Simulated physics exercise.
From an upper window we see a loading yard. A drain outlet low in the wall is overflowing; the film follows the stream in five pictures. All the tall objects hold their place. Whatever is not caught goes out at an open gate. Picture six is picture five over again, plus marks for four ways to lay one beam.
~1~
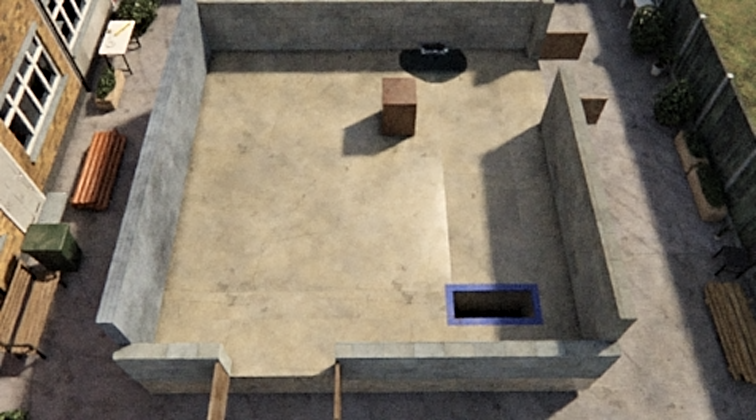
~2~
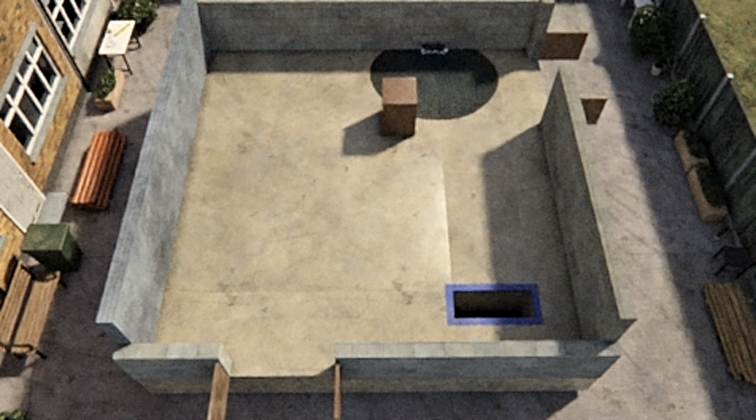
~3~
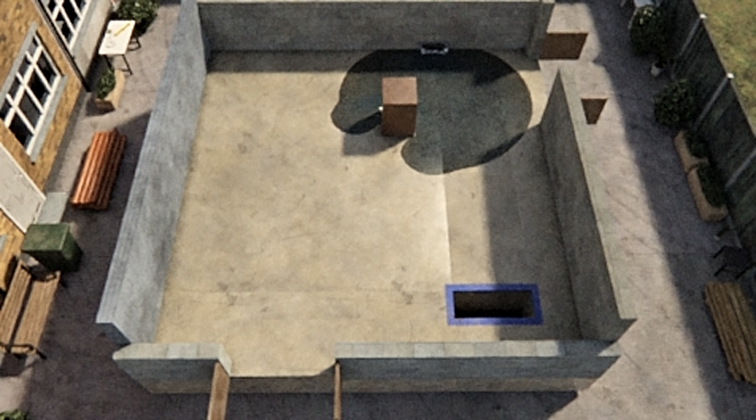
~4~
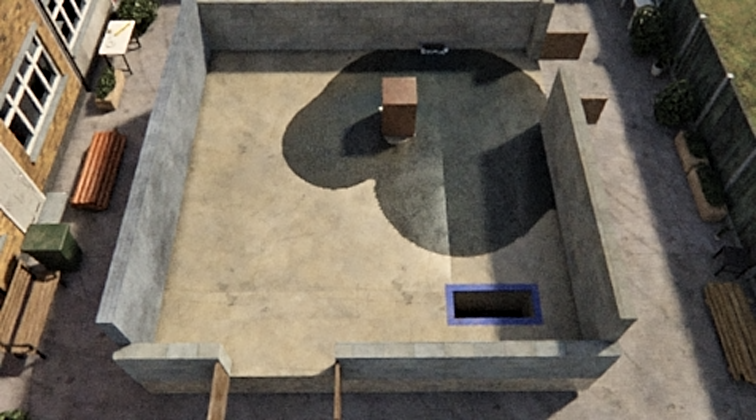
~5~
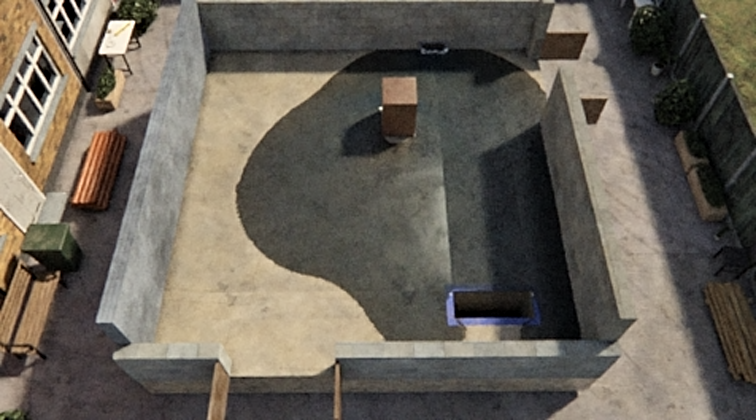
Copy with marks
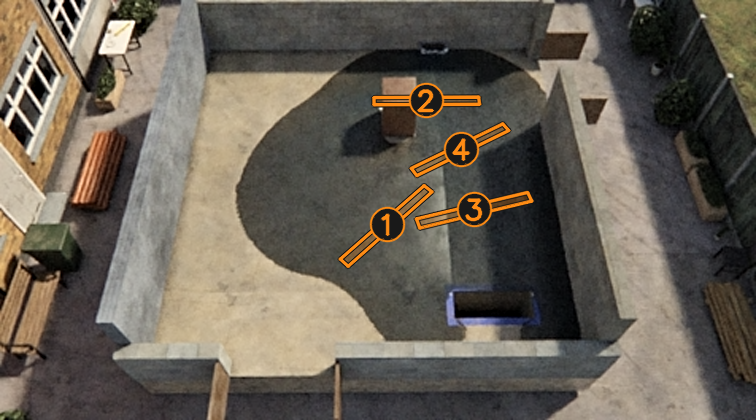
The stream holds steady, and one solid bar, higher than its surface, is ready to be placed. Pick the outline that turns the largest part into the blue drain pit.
1 beats the others.
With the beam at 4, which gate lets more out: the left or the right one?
The left gate.
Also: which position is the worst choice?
It is 2.
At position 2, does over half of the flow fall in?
No.
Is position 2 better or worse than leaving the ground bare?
Worse.
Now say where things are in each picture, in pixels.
Outfall at (433, 46); blue drain pit at (493, 304); open gate at (285, 361); open gate at (534, 89); front seen at (407, 71), 2 % of the ground wet; blue drain pit still dry, in the first frame.
Front seen at (450, 116), 9 % of the ground wet; blue drain pit still dry, in the second frame.
Front seen at (427, 168), 19 % of the ground wet; blue drain pit still dry, in the third frame.
Front seen at (496, 247), 37 % of the ground wet; blue drain pit still dry, in the fourth frame.
Front seen at (566, 316), 60 % of the ground wet; blue drain pit taking water, in the fifth frame.
On the marked copy, 1 from (344, 262) to (428, 188); 2 from (374, 101) to (479, 100); 3 from (418, 223) to (529, 196); 4 from (414, 171) to (505, 127).
For position 1, about 49 % of the stream goes into the blue drain pit, about 51 % out by the gates.
For position 2, about 22 % of the stream goes into the blue drain pit, about 78 % out by the gates.
For position 3, about 36 % of the stream goes into the blue drain pit, about 64 % out by the gates.
For position 4, about 31 % of the stream goes into the blue drain pit, about 68 % out by the gates.
